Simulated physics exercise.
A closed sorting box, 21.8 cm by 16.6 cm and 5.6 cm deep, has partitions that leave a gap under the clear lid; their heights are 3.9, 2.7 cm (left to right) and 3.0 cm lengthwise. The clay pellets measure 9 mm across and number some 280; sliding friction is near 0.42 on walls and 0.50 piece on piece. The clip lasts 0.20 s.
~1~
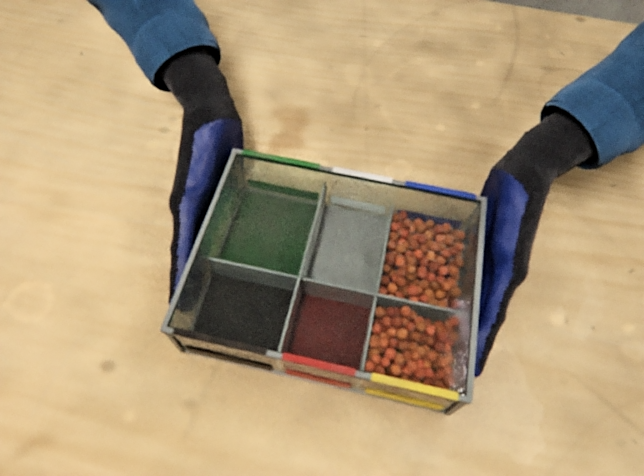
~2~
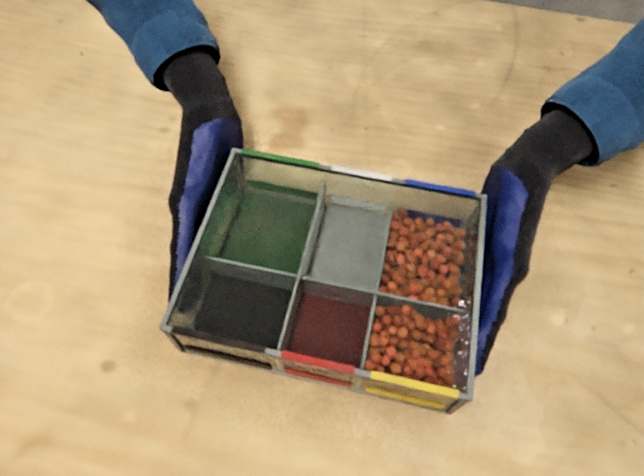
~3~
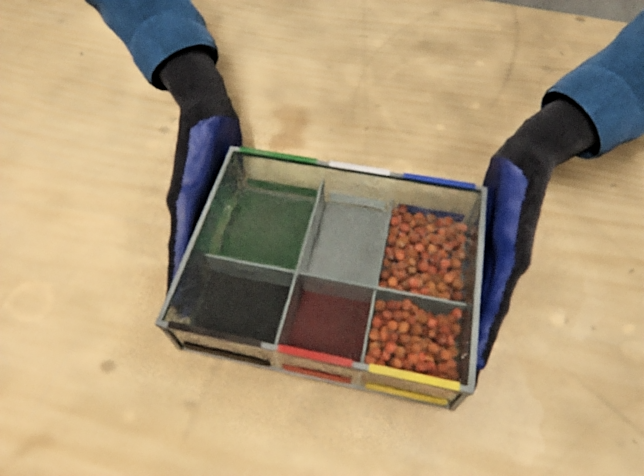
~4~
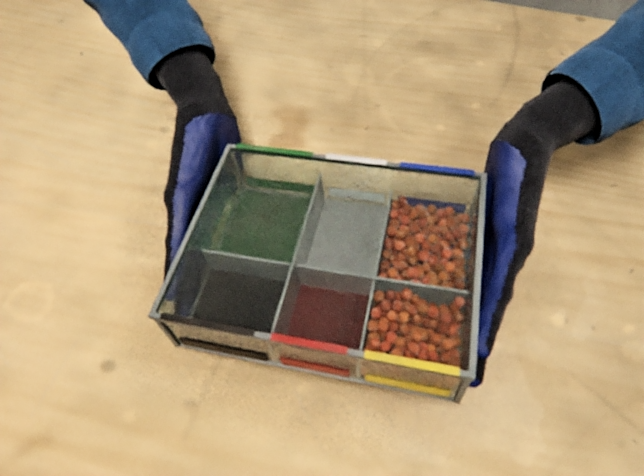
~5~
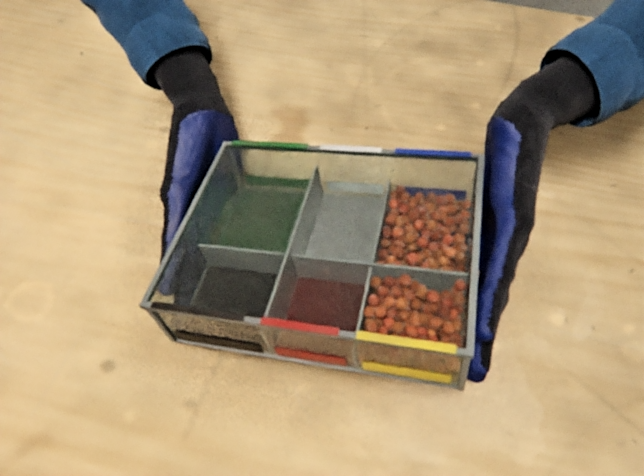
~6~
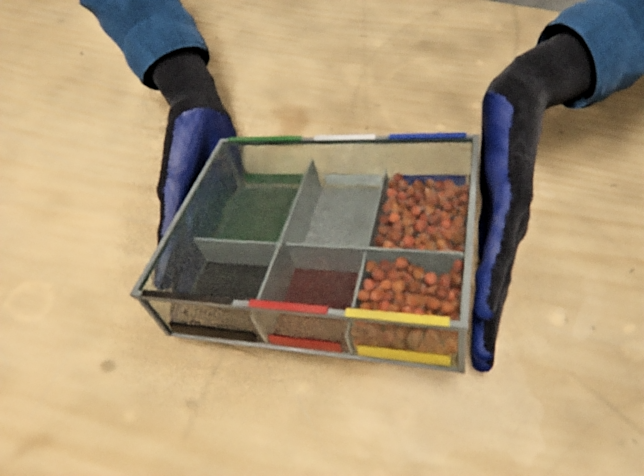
The clip opens on two gloved hands holding a clear-lidded, six-compartment box above a wooden surface, with reddish pellets filling the blue and yellow compartments on the right. The hands gradually tilt the box, slightly at first and then further, while the pellets stay in those two compartments.
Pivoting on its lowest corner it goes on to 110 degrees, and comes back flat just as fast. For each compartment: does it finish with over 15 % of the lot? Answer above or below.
Red below, blue below, green above, yellow below, white above, black below.
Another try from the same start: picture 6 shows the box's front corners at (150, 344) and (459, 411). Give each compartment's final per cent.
Red 45; blue 0; green 0; yellow 40; white 0; black 15.
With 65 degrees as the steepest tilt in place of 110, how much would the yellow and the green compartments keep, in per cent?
Yellow 25, green 10.
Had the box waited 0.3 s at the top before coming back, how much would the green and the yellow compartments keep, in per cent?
Then: Green 50; yellow 0.
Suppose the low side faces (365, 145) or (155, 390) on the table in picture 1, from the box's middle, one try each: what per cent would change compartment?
About 55 and 75 per cent.
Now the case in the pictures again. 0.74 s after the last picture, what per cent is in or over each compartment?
Red 10, blue 25, green 20, yellow 15, white 25, black 0.
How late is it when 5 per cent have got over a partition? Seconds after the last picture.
At about 0.45 s.
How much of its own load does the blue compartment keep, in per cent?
Some 20 per cent.
Then, 0.74 s after the last picture, tilt 110 degrees; red 10 %, blue 25 %, green 20 %, yellow 15 %, white 25 %.
Then, 1.25 s after the last picture, tilt 49 degrees; blue 10 %, green 55 %, white 35 %.
Then, 1.81 s after the last picture, tilt 0 degrees; blue 10 %, green 55 %, white 35 %.
In the end, red 0 %, blue 10 %, green 55 %, yellow 0 %, white 35 %, black 0 %.
